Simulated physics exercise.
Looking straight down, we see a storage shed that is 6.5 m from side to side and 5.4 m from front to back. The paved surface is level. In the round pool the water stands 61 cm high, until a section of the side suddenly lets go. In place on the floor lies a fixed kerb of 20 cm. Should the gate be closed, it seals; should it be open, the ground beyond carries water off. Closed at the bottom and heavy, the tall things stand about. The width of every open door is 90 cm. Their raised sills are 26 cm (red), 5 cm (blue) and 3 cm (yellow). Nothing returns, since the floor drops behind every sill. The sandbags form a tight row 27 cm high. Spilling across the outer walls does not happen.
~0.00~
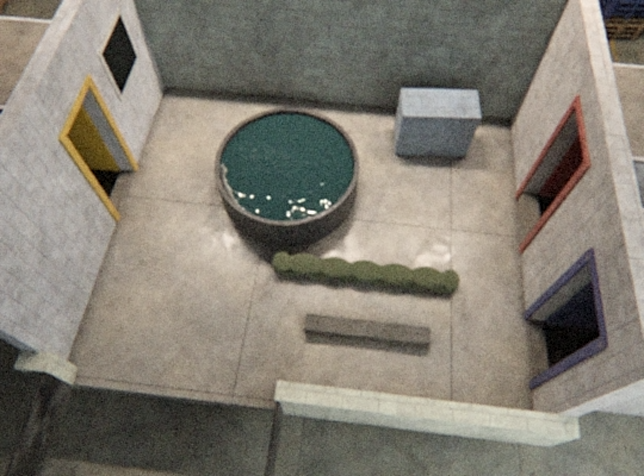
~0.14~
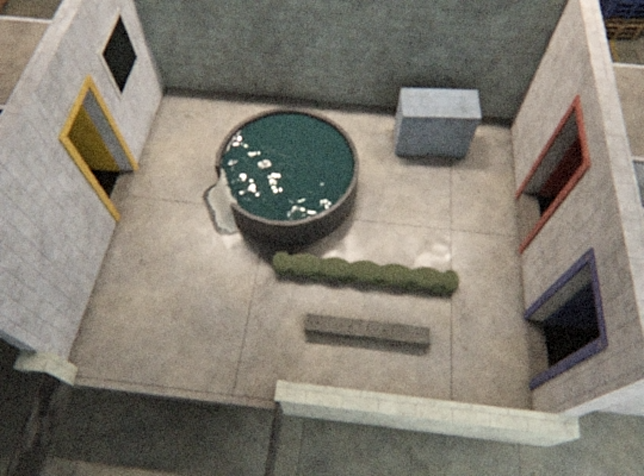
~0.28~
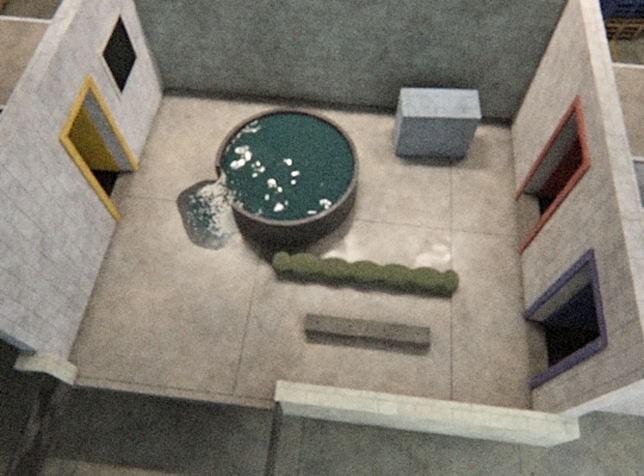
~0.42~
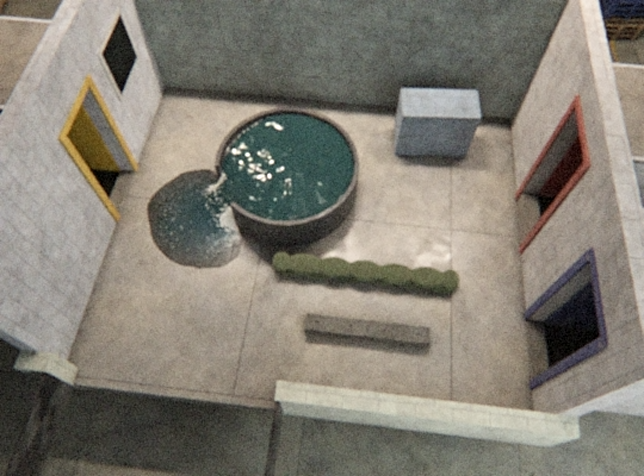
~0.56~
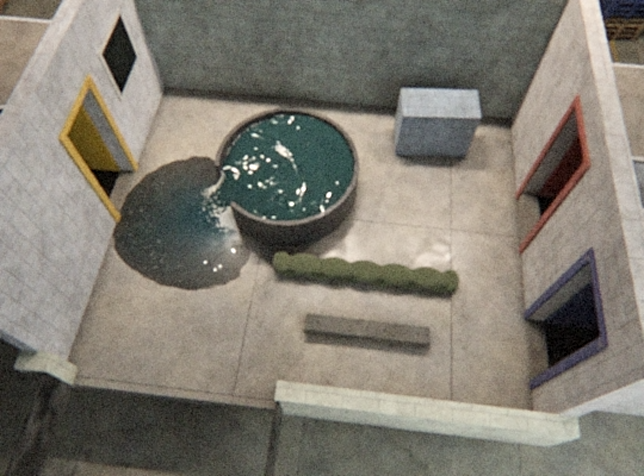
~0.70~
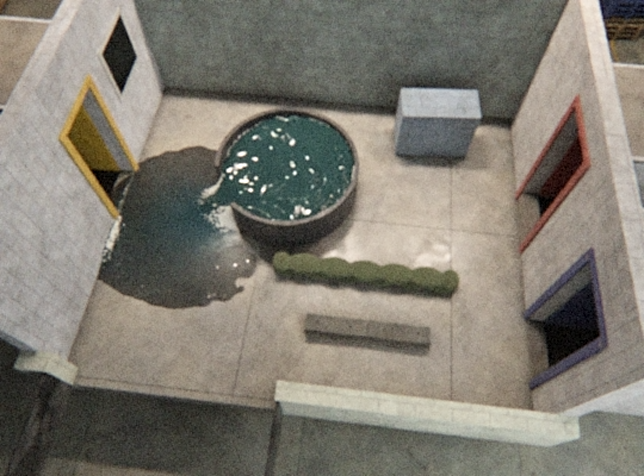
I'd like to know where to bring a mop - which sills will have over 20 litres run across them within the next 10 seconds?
Red door: No mop needed. Blue door: No mop needed. Yellow door: Mop needed.
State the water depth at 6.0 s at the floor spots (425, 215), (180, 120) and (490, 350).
First spot near 0 cm, second near 1 cm, third near 0 cm.
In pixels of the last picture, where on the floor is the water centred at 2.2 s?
Around (245, 209) in the last picture.
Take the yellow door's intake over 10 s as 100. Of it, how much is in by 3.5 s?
About 55 per cent.
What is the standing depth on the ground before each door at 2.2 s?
Red 0 cm, blue 0 cm, yellow 12 cm.
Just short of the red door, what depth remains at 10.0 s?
About 0.0 cm.
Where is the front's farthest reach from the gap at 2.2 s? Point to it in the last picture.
(66, 365).
After 1.4 s water covers 20 % of the floor and is deepest (36 cm) near (66, 365); red door not reached, blue door not reached, yellow door 9 cm at the sill, 49 L in.
After 2.2 s water covers 25 % of the floor and is deepest (34 cm) near (71, 353); red door not reached, blue door not reached, yellow door 12 cm at the sill, 142 L in.
After 3.5 s water covers 25 % of the floor and is deepest (22 cm) near (222, 205); red door not reached, blue door not reached, yellow door 11 cm at the sill, 250 L in.
After 6.0 s water covers 30 % of the floor and is deepest (14 cm) near (222, 205); red door not reached, blue door not reached, yellow door 11 cm at the sill, 378 L in.
After 10.0 s water covers 40 % of the floor and is deepest (8 cm) near (66, 365); red door not reached, blue door not reached, yellow door 7 cm at the sill, 454 L in.
